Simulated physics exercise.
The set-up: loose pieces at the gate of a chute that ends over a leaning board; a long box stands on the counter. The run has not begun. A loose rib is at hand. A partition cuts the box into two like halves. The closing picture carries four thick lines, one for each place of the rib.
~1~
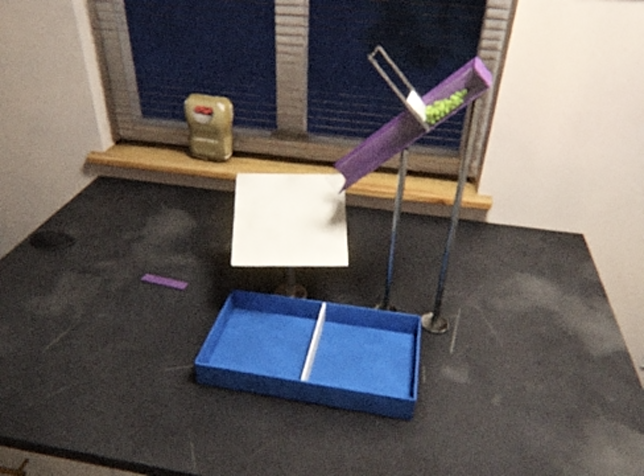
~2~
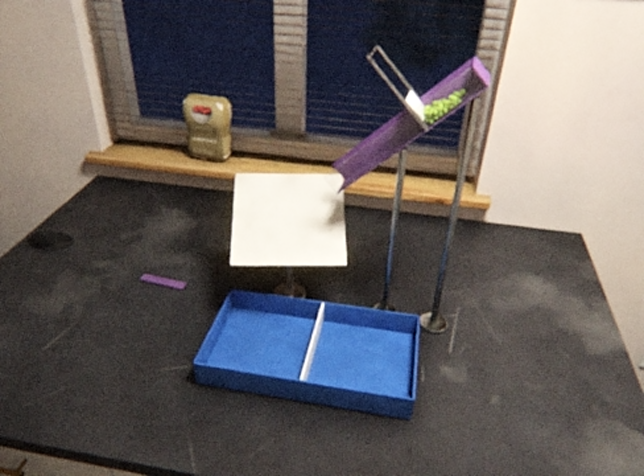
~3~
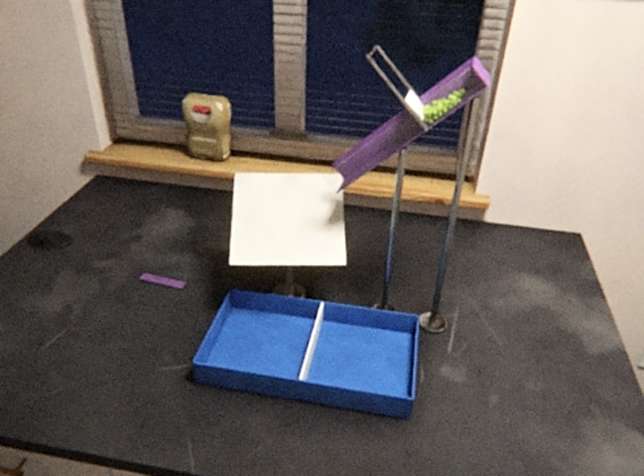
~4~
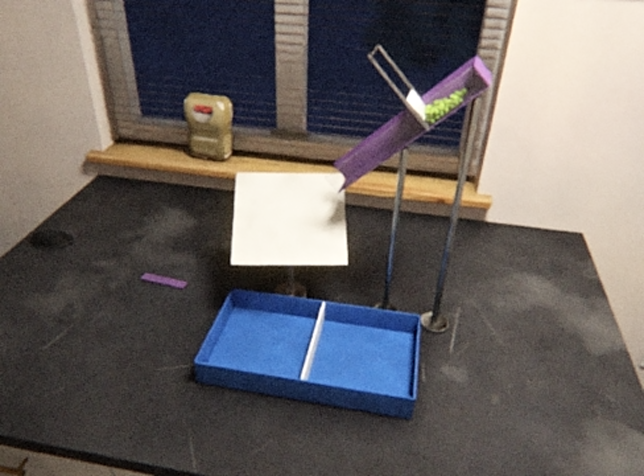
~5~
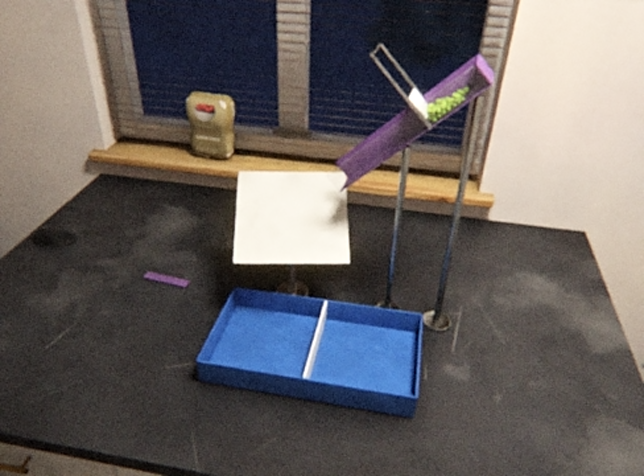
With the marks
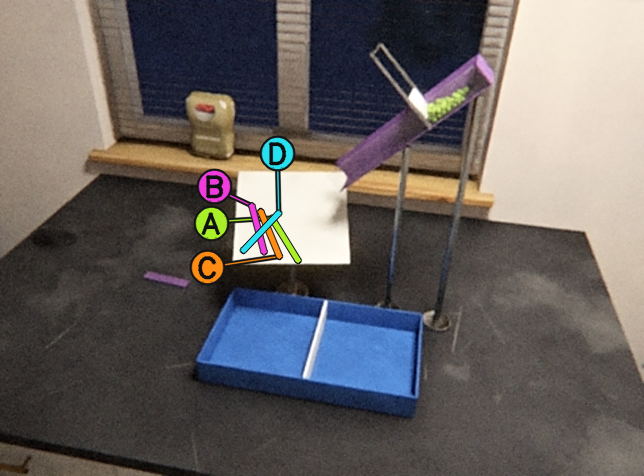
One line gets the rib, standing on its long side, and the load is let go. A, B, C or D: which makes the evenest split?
Take A.
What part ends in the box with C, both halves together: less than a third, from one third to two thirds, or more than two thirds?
It is more than two thirds.
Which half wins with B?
The left half.
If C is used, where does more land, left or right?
More lands on the left.
On the marked copy, line A from (271, 218) to (298, 260); line B from (251, 205) to (264, 251); line C from (260, 211) to (279, 256); line D from (278, 213) to (243, 250).
For line A, of what is caught, about two thirds in the left half, about a third in the right.
For line B, of what is caught, most in the left half, a small part in the right.
For line C, of what is caught, most in the left half, a small part in the right.
For line D, of what is caught, most in the left half, a small part in the right.
